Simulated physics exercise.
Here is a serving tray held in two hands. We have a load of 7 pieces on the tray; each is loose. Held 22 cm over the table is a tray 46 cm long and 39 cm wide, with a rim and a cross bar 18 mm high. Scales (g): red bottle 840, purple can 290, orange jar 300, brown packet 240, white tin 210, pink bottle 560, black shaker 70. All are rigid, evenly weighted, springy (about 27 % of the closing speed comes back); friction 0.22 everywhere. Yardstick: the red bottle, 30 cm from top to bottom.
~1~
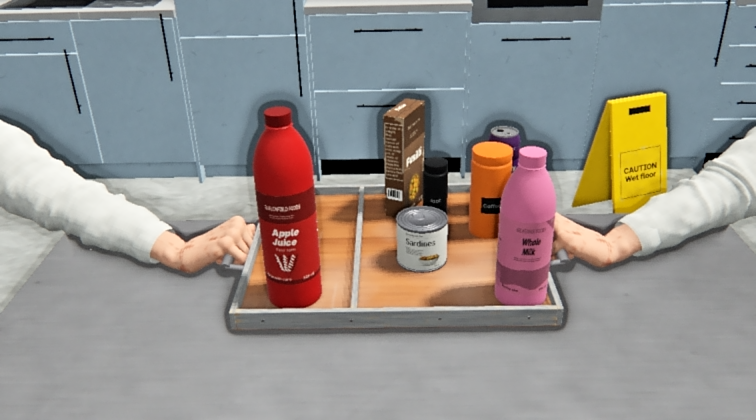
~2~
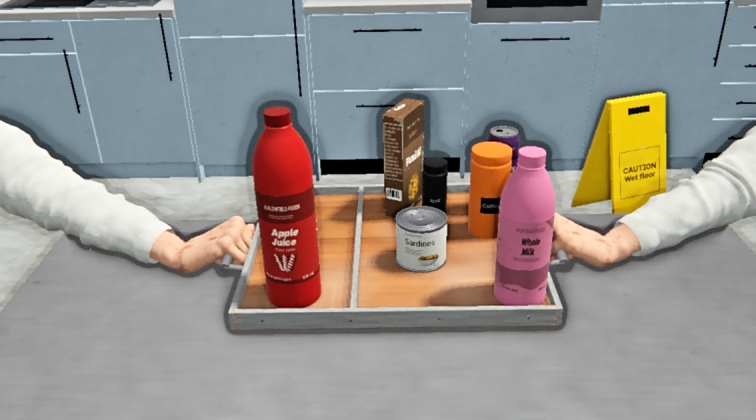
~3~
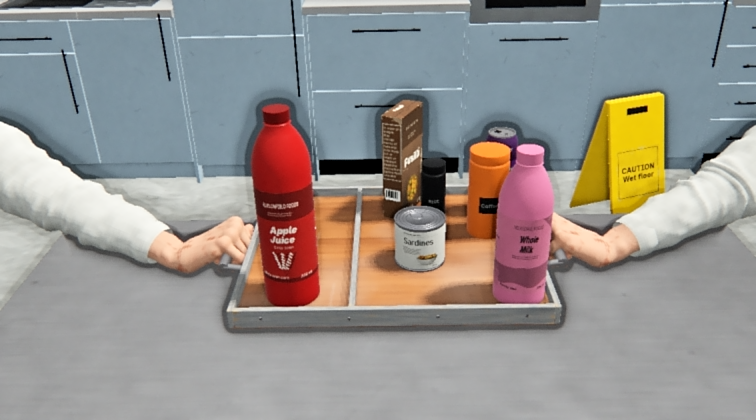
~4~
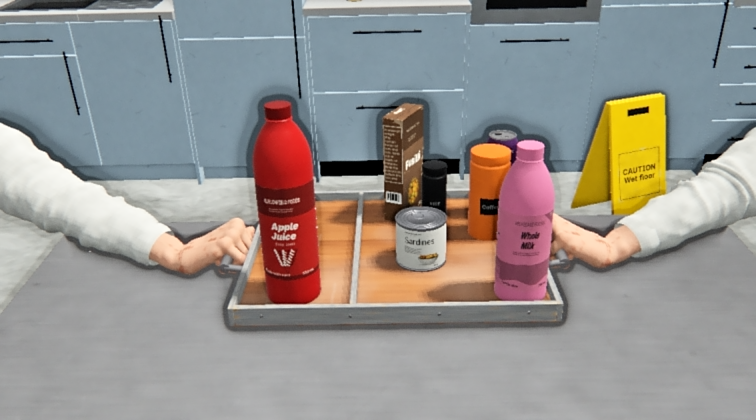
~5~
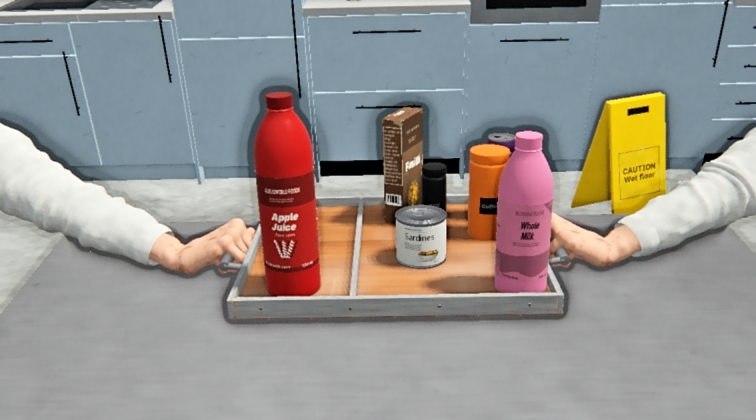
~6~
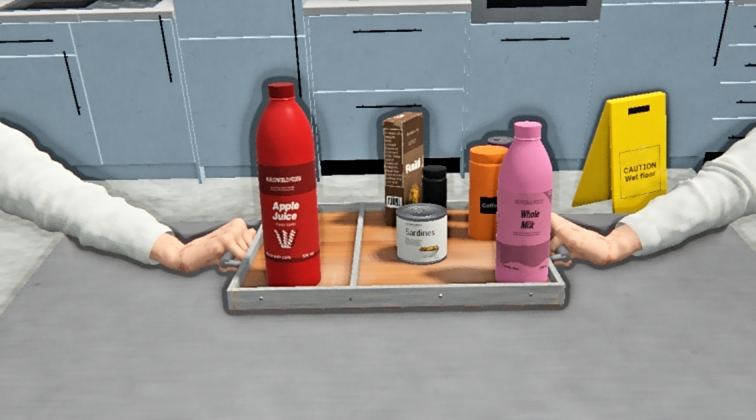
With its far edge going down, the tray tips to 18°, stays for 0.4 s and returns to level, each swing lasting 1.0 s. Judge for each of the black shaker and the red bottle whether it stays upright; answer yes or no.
Black shaker: No, red bottle: No.
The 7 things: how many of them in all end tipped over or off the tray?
The number is 6.
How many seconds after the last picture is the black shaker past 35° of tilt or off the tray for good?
It happens at about 0.8 s.
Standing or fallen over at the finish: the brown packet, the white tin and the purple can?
Well, the brown packet tumbles down, the white tin holds steady, and the purple can tumbles down.
Then, 0.70 s later than the last frame, tray tilted 18°, far edge down; purple can now off the tray; black shaker rocked 16° off its seat near (441, 194); red bottle 16 cm from its spot near (303, 160).
Then, 1.00 s later than the last frame, tray tilted 17°, far edge down; red bottle, orange jar and black shaker now off the tray; pink bottle rocked 24° off its seat; white tin 16 cm from its spot.
Then, 1.30 s later than the last frame, tray tilted 11°, far edge down; brown packet and pink bottle now off the tray; white tin 16 cm from its spot.
Then, 1.80 s later than the last frame, tray level; white tin 16 cm from its spot.
When it is over, off the tray and tipped over, red bottle, purple can, orange jar, brown packet, pink bottle and black shaker; not toppled but over 5 cm from the start, white tin. End places, in pixels of the last picture, black shaker near (356, 254), red bottle near (310, 236).
